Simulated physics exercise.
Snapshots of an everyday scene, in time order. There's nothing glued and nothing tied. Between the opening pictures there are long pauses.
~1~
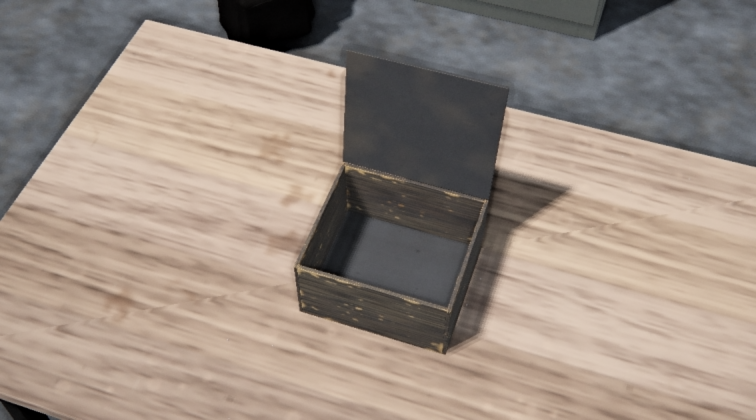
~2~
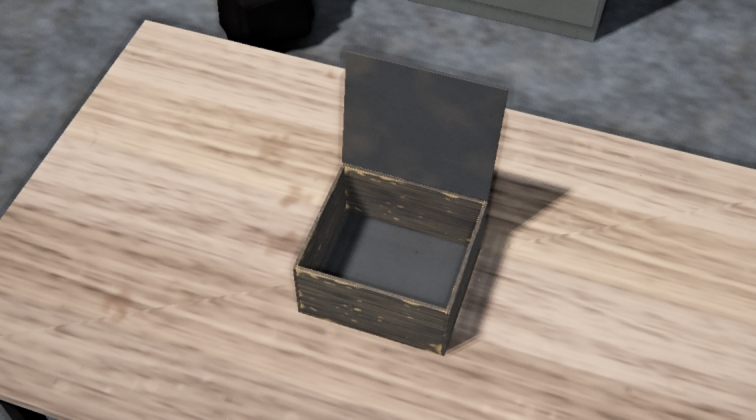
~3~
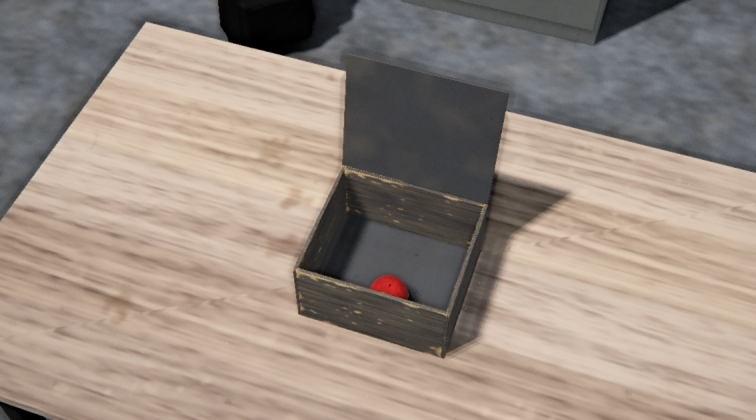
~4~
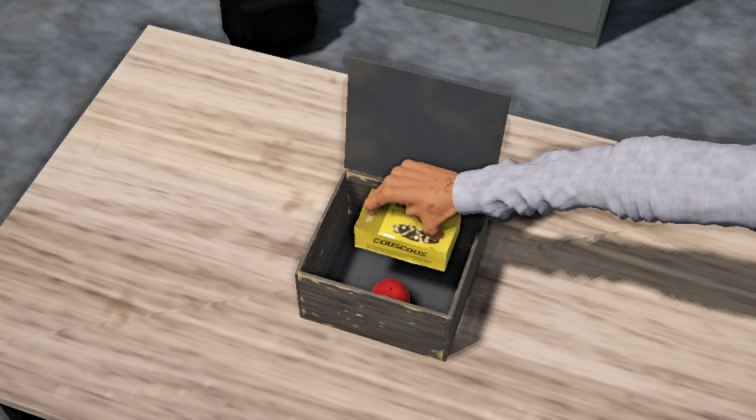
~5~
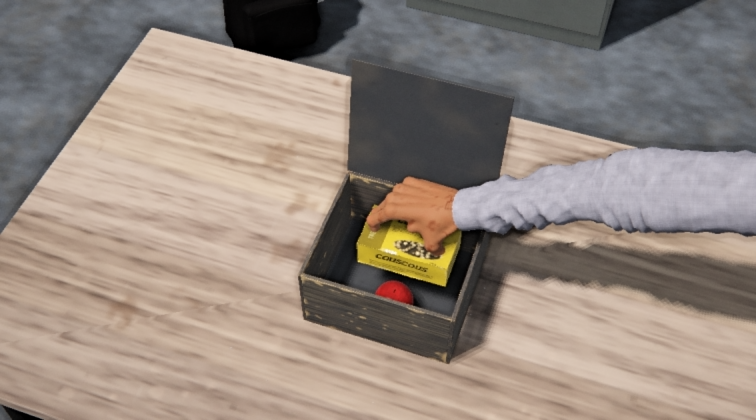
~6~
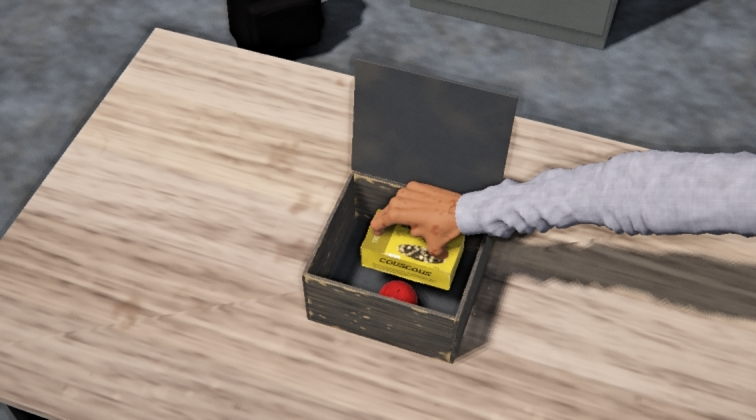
A hand lowers a yellow carton into an open wooden box behind a red ball.
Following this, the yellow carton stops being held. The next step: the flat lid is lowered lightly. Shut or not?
Seems the lid won't be blocked.
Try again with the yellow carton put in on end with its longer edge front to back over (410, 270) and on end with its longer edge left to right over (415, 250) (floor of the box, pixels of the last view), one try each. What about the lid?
First time it won't go down, and next time it drops into place.
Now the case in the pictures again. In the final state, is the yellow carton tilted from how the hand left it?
Once everything settles, the yellow carton keeps its original angle.
Then, 1.20 s after the last picture, lid 84° above the rim; yellow carton slid a little near (416, 265).
Then, 1.70 s after the last picture, lid 42° above the rim; yellow carton slid a little near (416, 265).
At rest, lid shut; moved from the start, yellow carton; red apple in place. Seen from the same camera at the end, yellow carton near (416, 265).
